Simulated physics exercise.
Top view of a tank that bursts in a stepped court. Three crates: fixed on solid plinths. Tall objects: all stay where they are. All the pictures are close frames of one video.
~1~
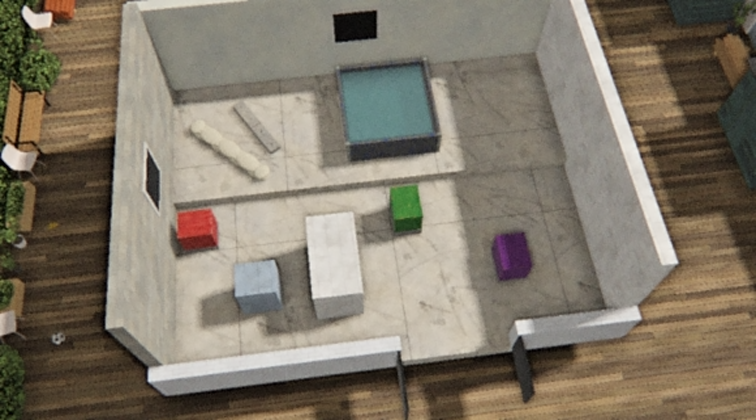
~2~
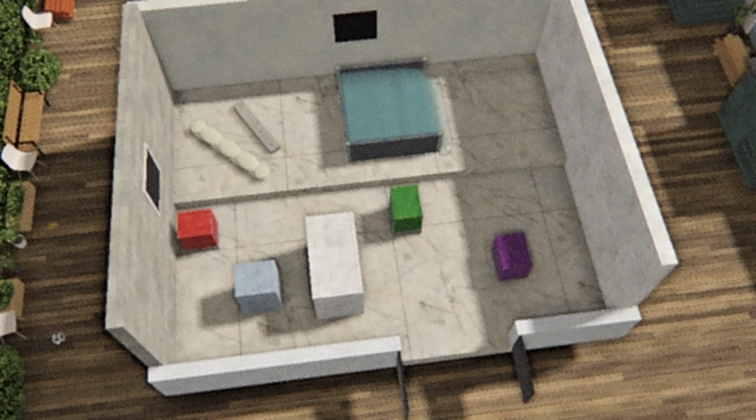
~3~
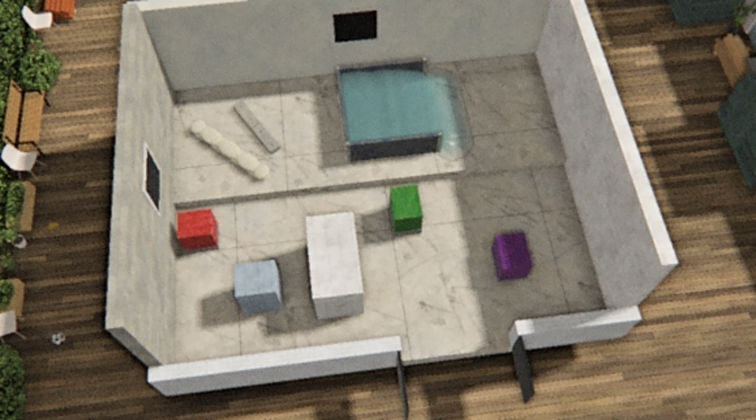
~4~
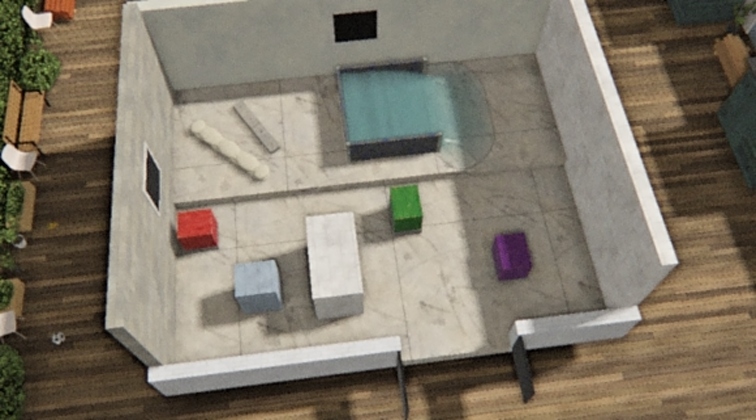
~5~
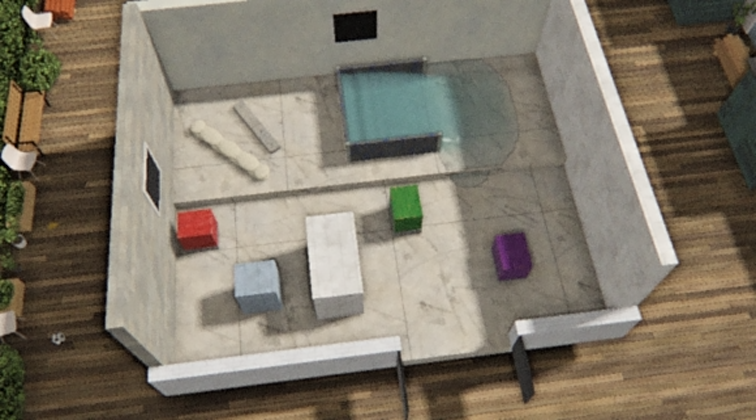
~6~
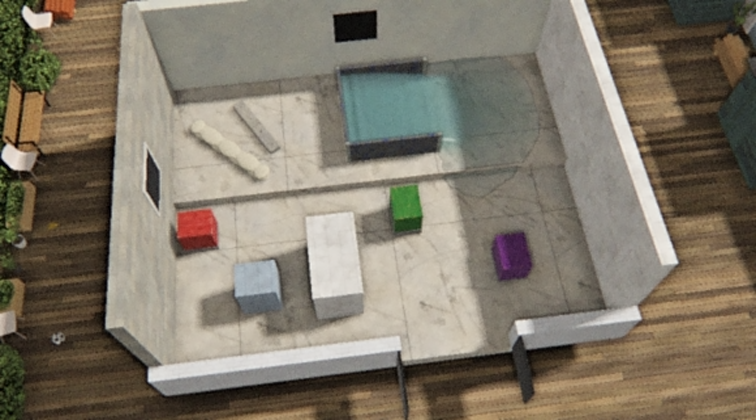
Water sat still in a raised tank inside a walled court with scattered coloured blocks, then poured out of the tank's right side and spread in a thin, widening sheet across the floor.
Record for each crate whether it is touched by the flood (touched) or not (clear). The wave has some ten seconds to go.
Result: Purple crate: Too low, green crate: High enough, red crate: High enough.
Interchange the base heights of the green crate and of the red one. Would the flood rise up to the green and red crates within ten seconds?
Taking them in turn, the green crate stays unflooded and the red crate stays unflooded.
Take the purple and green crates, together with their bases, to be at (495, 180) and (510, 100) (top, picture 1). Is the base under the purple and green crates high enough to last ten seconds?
So the purple one gets reached and the green one gets reached.
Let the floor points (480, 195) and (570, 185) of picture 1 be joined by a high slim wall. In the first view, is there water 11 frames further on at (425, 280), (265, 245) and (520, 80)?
Outcome by spot, in order - unwatered, unwatered, watered.
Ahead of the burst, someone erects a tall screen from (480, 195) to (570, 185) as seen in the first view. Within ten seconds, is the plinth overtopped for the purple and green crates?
Well, the purple crate comes through dry, while the green crate gets flooded.
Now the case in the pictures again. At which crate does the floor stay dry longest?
My guess: The red one.
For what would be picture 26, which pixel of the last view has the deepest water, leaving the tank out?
Answer: (605, 321).
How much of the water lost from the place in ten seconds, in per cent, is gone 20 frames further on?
Approximately 0 %.
A moment on, water covers 20 % of the floor; the purple crate not reached, the green crate not reached, the red crate not reached.
Next, water covers 20 % of the floor; the purple crate not reached, the green crate not reached, the red crate not reached.
Then, water covers 30 % of the floor; the purple crate water round its plinth, the green crate not reached, the red crate not reached.
Later, water covers 55 % of the floor; the purple crate water round its plinth, the green crate water round its plinth, the red crate not reached.
In the end, water covers 70 % of the floor; the purple crate was topped, the green crate stayed above the water, the red crate stayed above the water.
